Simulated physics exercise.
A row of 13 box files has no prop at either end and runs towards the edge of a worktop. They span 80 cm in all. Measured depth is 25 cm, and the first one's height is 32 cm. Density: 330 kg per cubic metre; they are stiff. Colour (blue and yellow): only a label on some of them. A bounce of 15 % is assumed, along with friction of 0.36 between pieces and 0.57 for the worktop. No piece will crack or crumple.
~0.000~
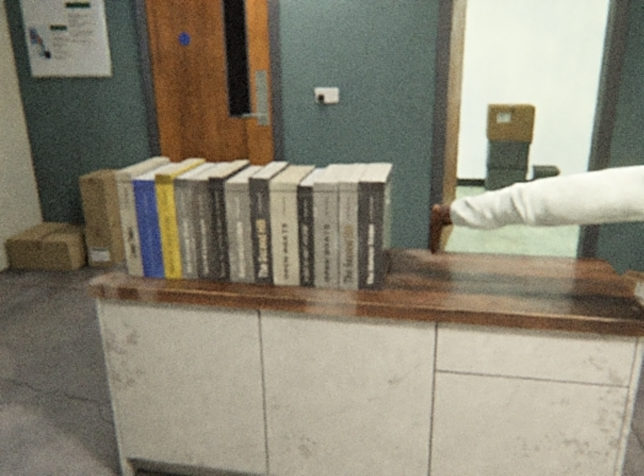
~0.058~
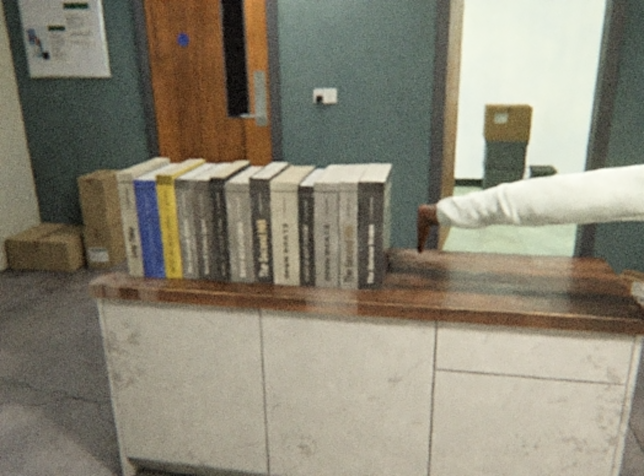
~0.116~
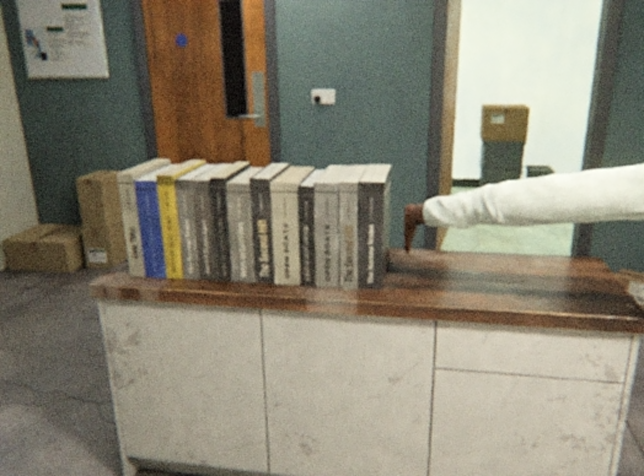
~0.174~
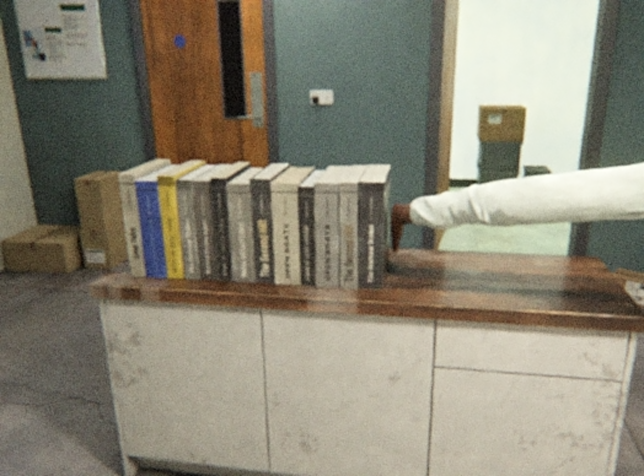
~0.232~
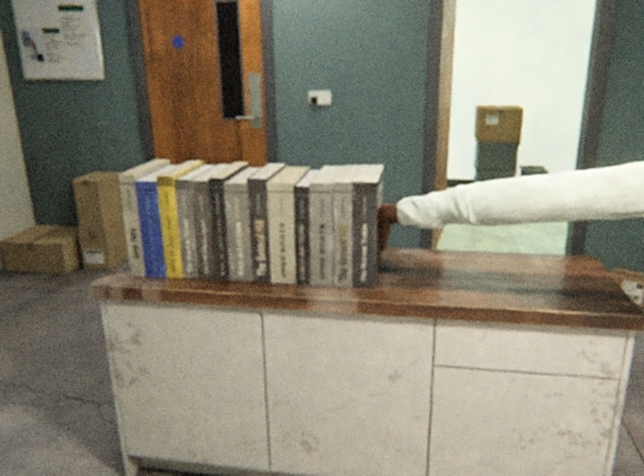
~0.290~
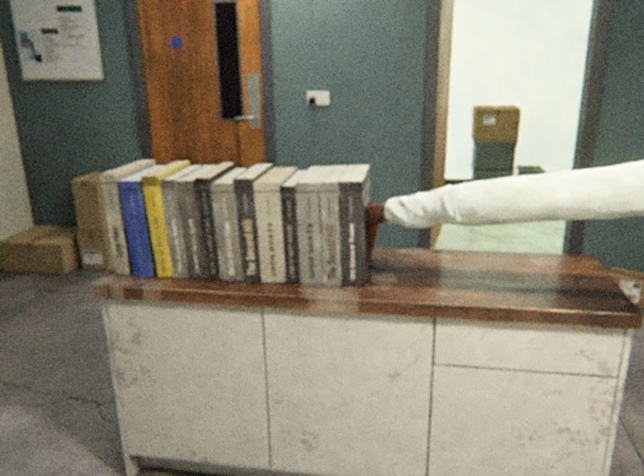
The clip shows an arm in a white sleeve reaching in from the right towards a row of upright book-like files on a worktop, then pressing against the right end and pushing the whole row a short way left.
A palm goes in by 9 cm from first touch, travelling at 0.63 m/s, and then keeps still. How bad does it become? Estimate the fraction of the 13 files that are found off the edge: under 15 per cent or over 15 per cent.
I would say more than 15 per cent.
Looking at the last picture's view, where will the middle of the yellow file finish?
In the final picture its centre lies roughly at (104, 423).
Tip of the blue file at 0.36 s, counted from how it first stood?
About 15°.
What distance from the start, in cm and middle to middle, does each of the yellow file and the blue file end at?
Result: Yellow at 90 cm, blue at 90 cm.
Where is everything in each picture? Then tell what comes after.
In the first frame (each place is the centre of the face we see best; the camera moves round a little), hand (441, 222) 13 cm from the first; blue file (149, 230); yellow file (168, 228); all in place.
Hand (428, 222) 9 cm from the first; yellow file (169, 228), in the second frame.
Hand (415, 221) 53 mm from the first; yellow file (170, 229), in the third frame.
Hand (402, 221) 16 mm from the first; yellow file (171, 229), in the fourth frame.
Hand (389, 220) 20 mm in; yellow file (170, 229), in the fifth frame.
Hand (377, 220) 57 mm in; yellow file (158, 228) moved 50 mm; blue file (136, 230) moved 55 mm; 13 have shifted, in the sixth frame.
By 0.36 s, none of the 13 files off the edge, 13 disturbed; blue file tilted 13°; yellow file tilted 11°.
By 0.70 s, 1 of the 13 files off the edge; blue file on its side; yellow file tilted 57°.
By 1.10 s, 3 of the 13 files off the edge; yellow file upside down; blue file upside down.
When it is over (1.6 s), 3 of the 13 files off the edge; blue file on its side; yellow file on its side. That is 23 per cent. In pixels of the last frame, middles, blue file near (164, 447), yellow file near (104, 423).
